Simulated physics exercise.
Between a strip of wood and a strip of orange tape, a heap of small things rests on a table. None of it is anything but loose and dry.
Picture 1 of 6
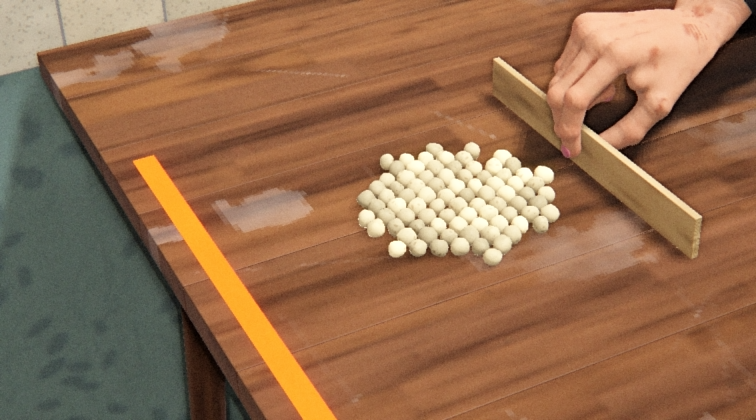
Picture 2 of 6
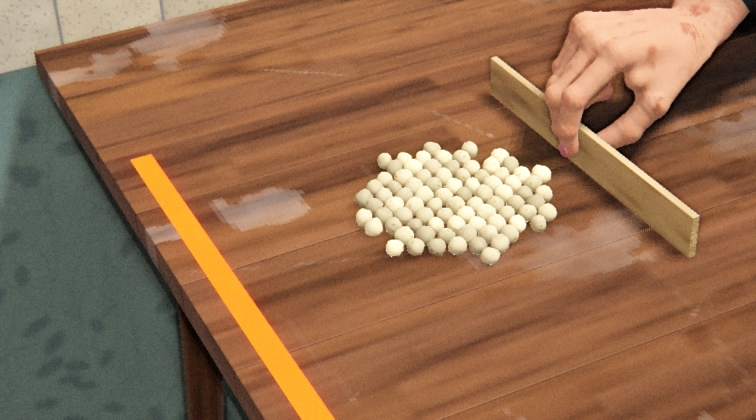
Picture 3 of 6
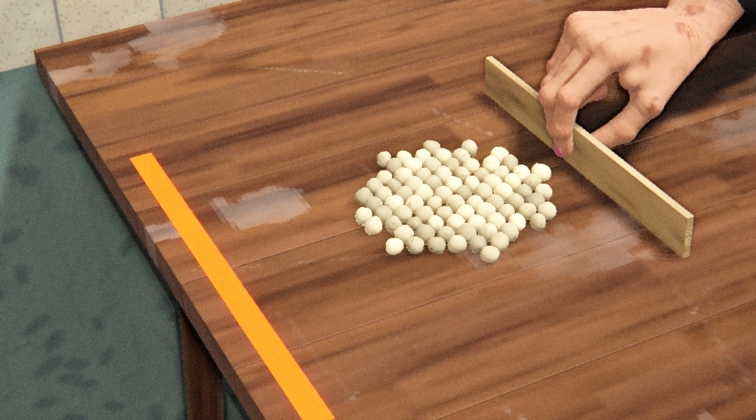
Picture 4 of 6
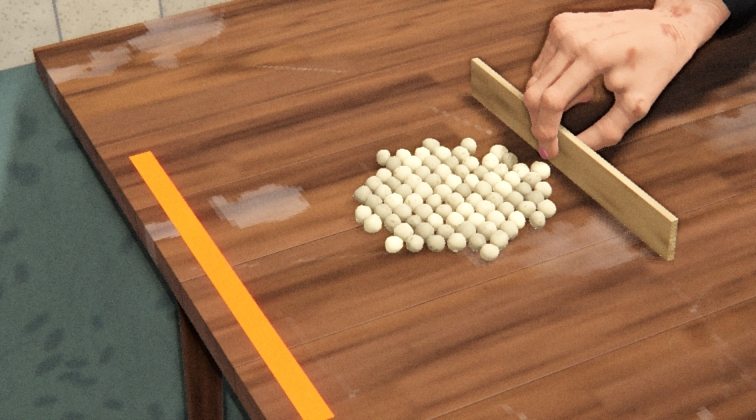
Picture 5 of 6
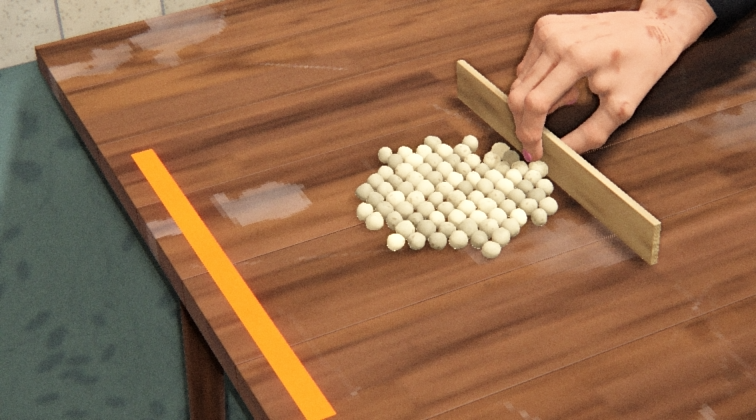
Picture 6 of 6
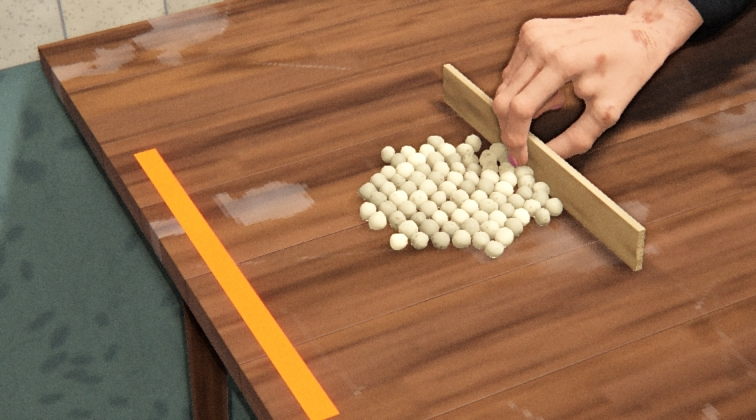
To begin with, a hand holds a strip of wood upright on a table, to the right of a cluster of small, pale, round nuts, with orange tape near the left edge. The hand then slides the strip leftward until it meets the cluster, and the nearest nuts shift slightly.
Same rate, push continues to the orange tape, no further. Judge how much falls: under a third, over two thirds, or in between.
Over two thirds.
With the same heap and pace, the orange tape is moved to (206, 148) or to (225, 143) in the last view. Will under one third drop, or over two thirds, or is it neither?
Below one third, then less than a third.
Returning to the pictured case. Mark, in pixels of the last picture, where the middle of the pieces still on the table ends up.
I'd mark it at about pixel (205, 283).
Just after the last frame, strip of wood still moving, near (376, 187); heap all on the table, its front near (260, 239).
A moment on, strip of wood stopped at the orange tape; heap roughly two thirds over the edge.
Further on, strip of wood stopped at the orange tape; heap the larger part over the edge.
When it is over, strip of wood stopped at the orange tape; heap the larger part over the edge.
